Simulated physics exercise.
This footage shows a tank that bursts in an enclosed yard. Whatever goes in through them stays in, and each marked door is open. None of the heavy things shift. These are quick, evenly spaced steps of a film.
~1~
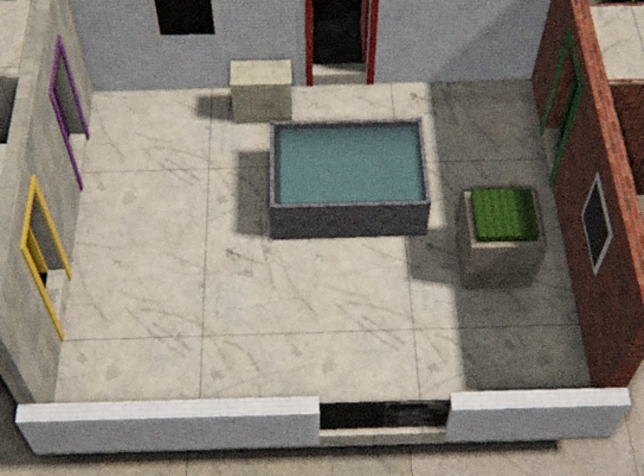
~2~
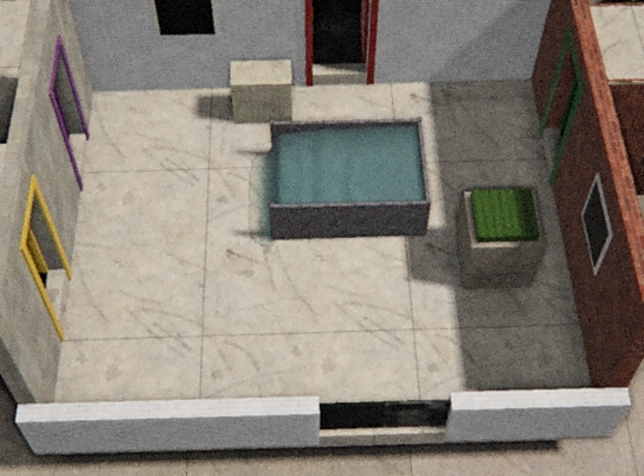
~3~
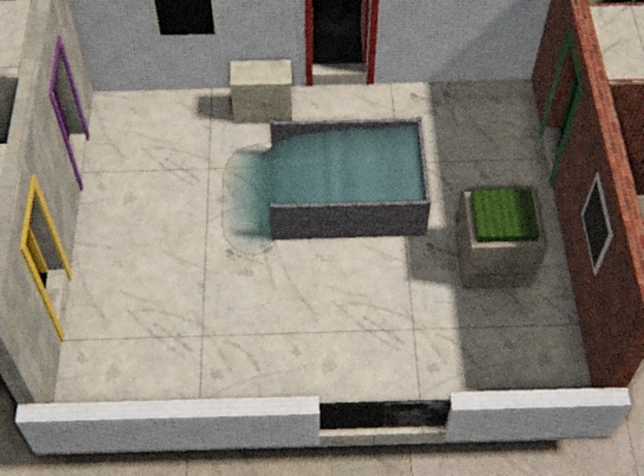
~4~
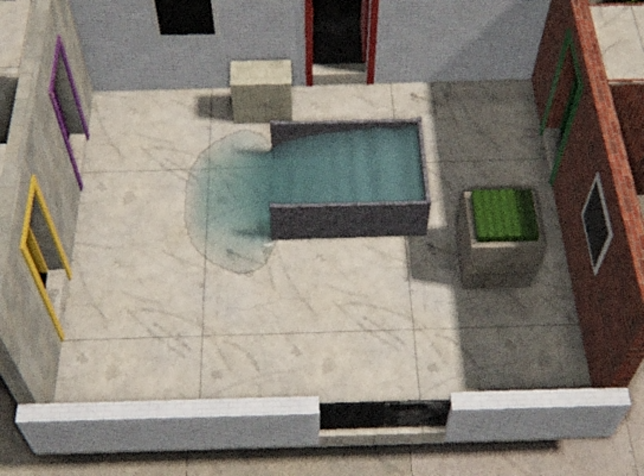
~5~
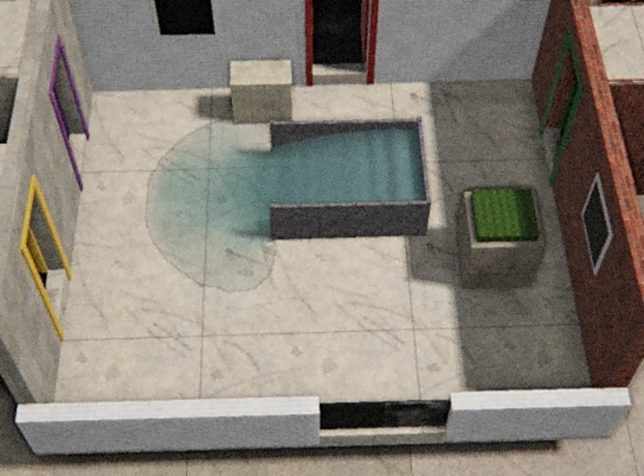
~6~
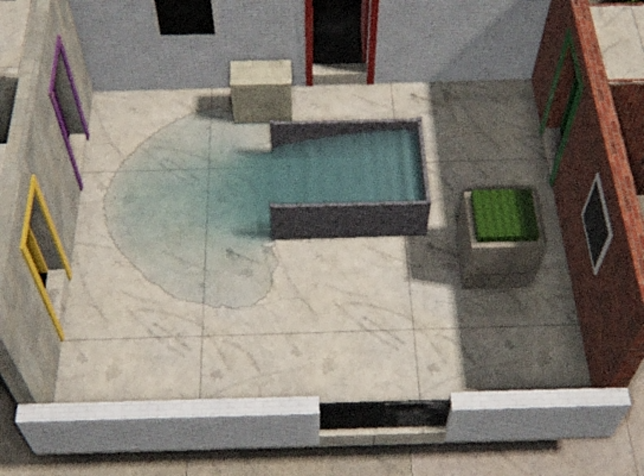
In a walled yard with a pale stone floor, the left side of a full water tank gave way, and water poured out and spread leftward across the floor in a widening, rounded pool.
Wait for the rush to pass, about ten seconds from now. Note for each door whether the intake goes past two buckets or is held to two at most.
In order: The red door does not go over two buckets, the yellow door does not go over two buckets, the purple door goes over two buckets, the green door does not go over two buckets.
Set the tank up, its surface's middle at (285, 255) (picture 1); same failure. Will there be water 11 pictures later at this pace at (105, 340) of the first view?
Spot check: Inundated.
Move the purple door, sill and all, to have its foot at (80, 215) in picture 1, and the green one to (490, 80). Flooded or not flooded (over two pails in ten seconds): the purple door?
My reading: The purple door floods.
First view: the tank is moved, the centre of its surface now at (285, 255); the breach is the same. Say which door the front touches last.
The green-painted one comes last.
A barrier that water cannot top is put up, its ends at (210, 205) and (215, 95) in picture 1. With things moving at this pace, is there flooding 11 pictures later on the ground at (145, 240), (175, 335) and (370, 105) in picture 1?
Taking the points in the order given, they are inundated, inundated and inundated.
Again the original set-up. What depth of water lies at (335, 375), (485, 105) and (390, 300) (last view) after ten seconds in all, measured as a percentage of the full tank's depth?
At the three places, in the order asked: Around 6, 6 and 6 per cent.
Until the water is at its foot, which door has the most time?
I'd go with the green door.
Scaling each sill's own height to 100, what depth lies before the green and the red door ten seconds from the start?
I reckon it's around 20 and then 10 per cent.
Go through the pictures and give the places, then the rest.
The first frame shows the water tank at (348, 165) is whole and still.
In the second frame, water pours out at (275, 185) and has run to (270, 243).
In the third frame, the front is at (250, 250), out from the gap at (276, 187).
In the fourth frame, the front is at (206, 154), out from the gap at (276, 188).
In the fifth frame, the front is at (152, 223), out from the gap at (276, 189).
In the sixth frame, water pours out at (276, 189) and has run to (111, 209).
A moment on, water covers 30 % of the floor; the red door not reached, the yellow door wet at the sill, nothing in, the purple door under two buckets in, the green door not reached.
Next, water covers 35 % of the floor; the red door not reached, the yellow door wet at the sill, nothing in, the purple door over two buckets in, the green door not reached.
Then, water covers 40 % of the floor; the red door not reached, the yellow door wet at the sill, nothing in, the purple door far over two buckets in, the green door not reached.
Later, water covers 85 % of the floor; the red door wet at the sill, nothing in, the yellow door wet at the sill, nothing in, the purple door far over two buckets in, the green door not reached.
In the end, water covers 100 % of the floor; the red door wet at the sill, nothing in, the yellow door wet at the sill, nothing in, the purple door far over two buckets in, the green door wet at the sill, nothing in.
